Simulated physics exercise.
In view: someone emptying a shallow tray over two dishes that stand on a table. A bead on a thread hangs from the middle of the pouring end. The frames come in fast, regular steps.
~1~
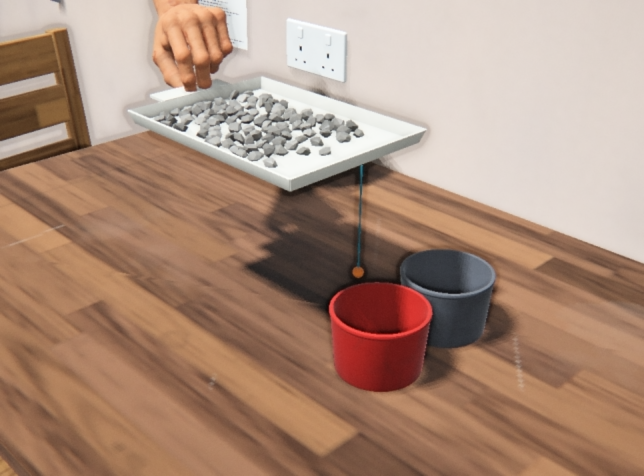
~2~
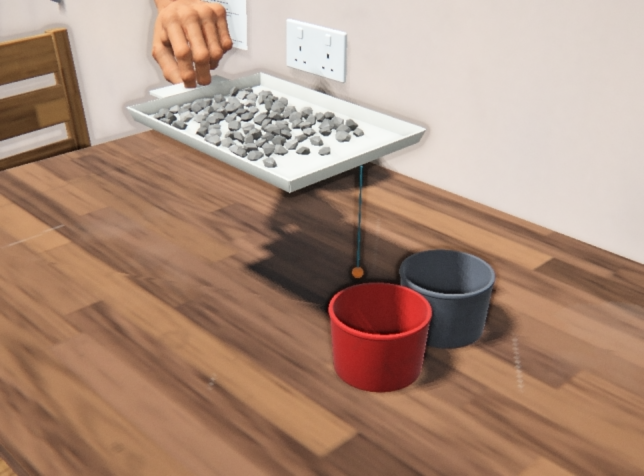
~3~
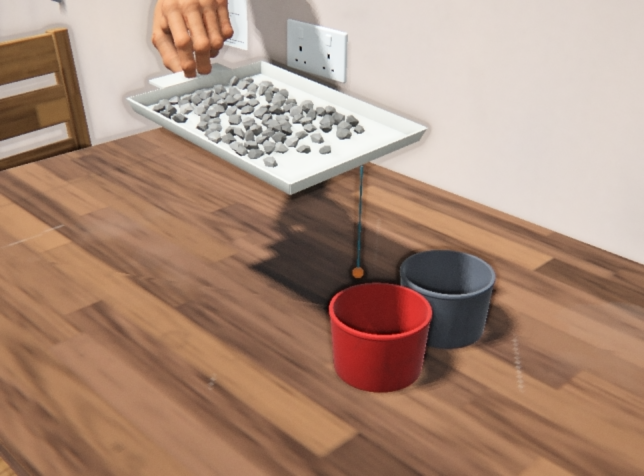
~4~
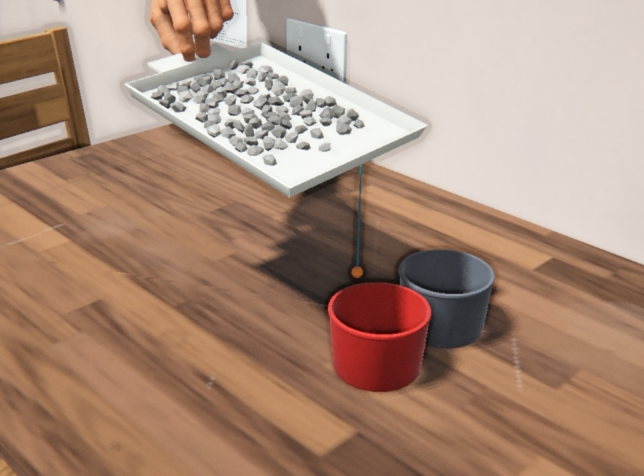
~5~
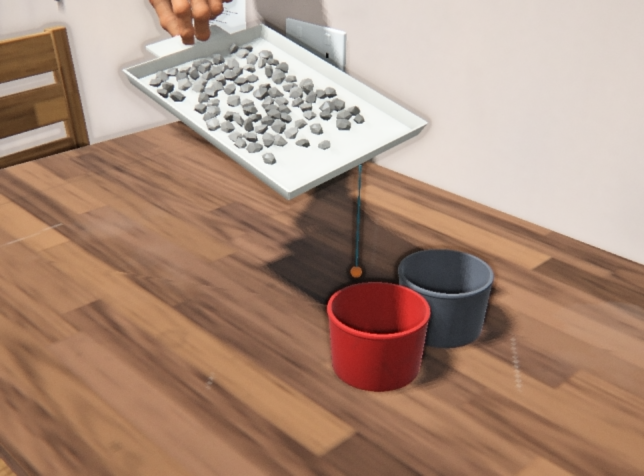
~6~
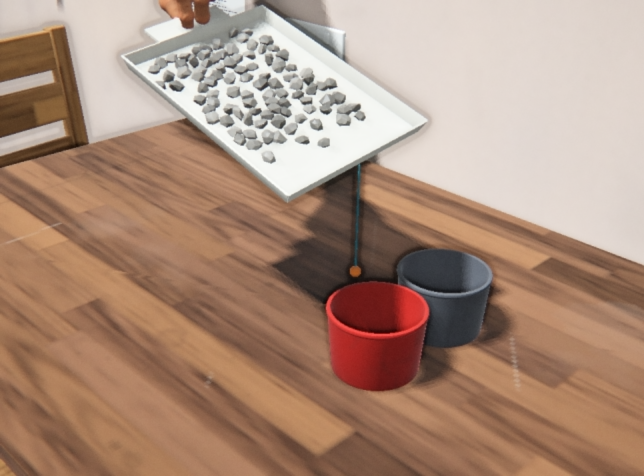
On a wooden table, a hand raising the back of a white tray of grey gravel, tilting it above red and grey dishes.
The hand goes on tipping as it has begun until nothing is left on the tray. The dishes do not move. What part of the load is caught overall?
In the dishes lies under half of it.
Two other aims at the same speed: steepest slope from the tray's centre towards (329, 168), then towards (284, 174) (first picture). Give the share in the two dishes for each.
About 40 and 10 per cent.
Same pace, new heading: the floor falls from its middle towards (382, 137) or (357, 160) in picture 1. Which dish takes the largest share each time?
First the right dish, then the left dish.
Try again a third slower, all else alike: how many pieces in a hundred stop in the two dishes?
About 20 per cent.
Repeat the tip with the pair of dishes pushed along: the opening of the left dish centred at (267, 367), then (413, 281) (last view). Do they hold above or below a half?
First most of it, then under half.
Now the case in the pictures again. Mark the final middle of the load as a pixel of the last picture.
At about (314, 398).
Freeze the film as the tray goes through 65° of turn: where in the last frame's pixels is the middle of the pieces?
At about (304, 169).
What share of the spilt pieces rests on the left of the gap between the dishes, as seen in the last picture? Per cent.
Close to 100 per cent.
Soon after the last picture, tray tipped steeply; most on the tray; a stray few outside both; a small part in the air.
A little later, tray tipped past a quarter turn; a stray few on the tray; a small part in the left dish; about two thirds outside both; a small part in the air.
Later still, tray tipped past a quarter turn; a small part in the left dish; most outside both.
At rest, tray tipped past a quarter turn; a small part in the left dish; none in the right dish; most outside both.
